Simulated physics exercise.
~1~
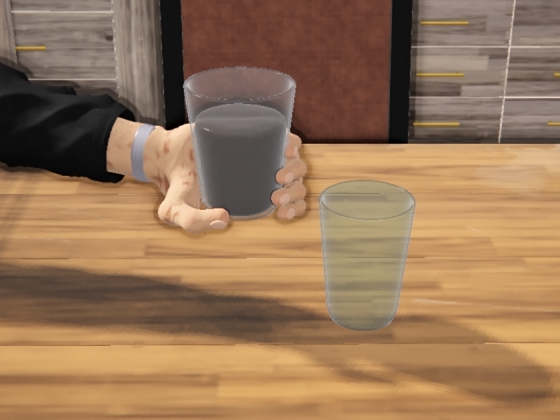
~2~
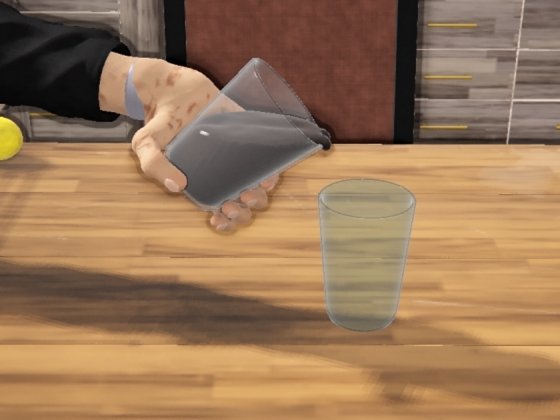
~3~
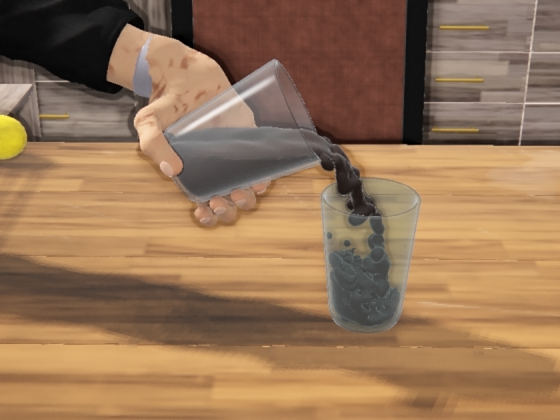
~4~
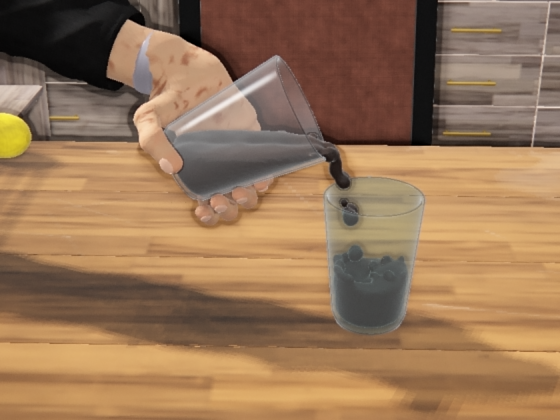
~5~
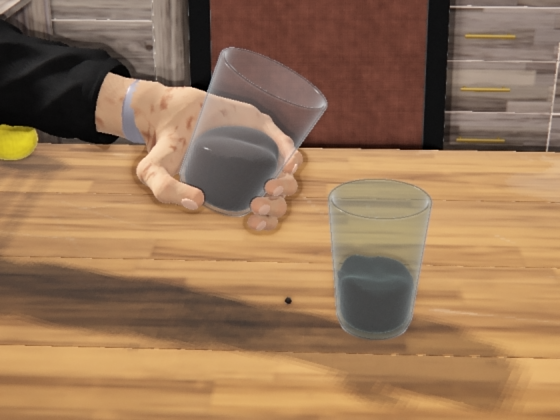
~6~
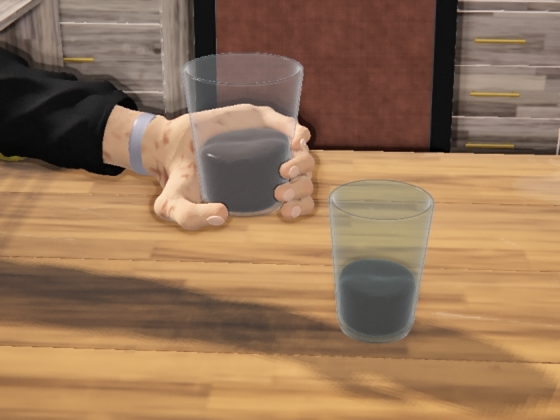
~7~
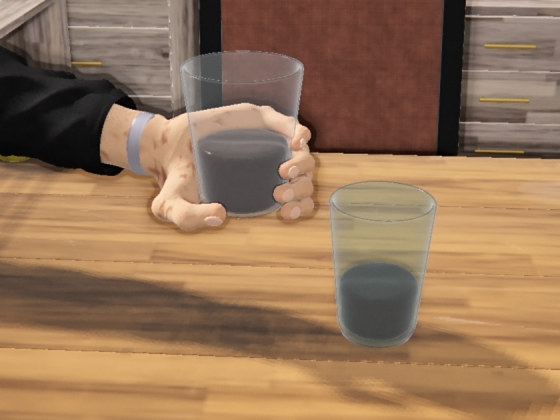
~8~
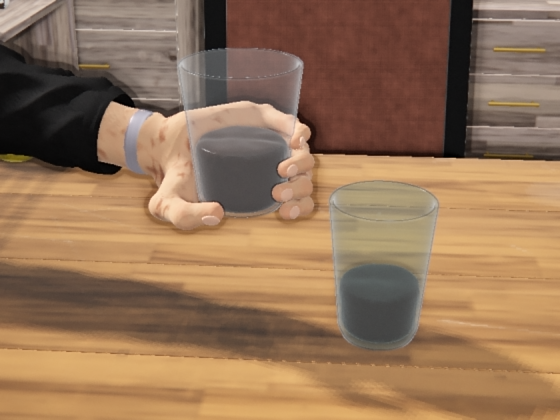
In the video, a hand tilts a glass of dark liquid to the right, pouring some into an empty tumbler on a wooden table, then rights it. The tumbler ends up partly filled, while the hand still holds the glass with liquid left inside.
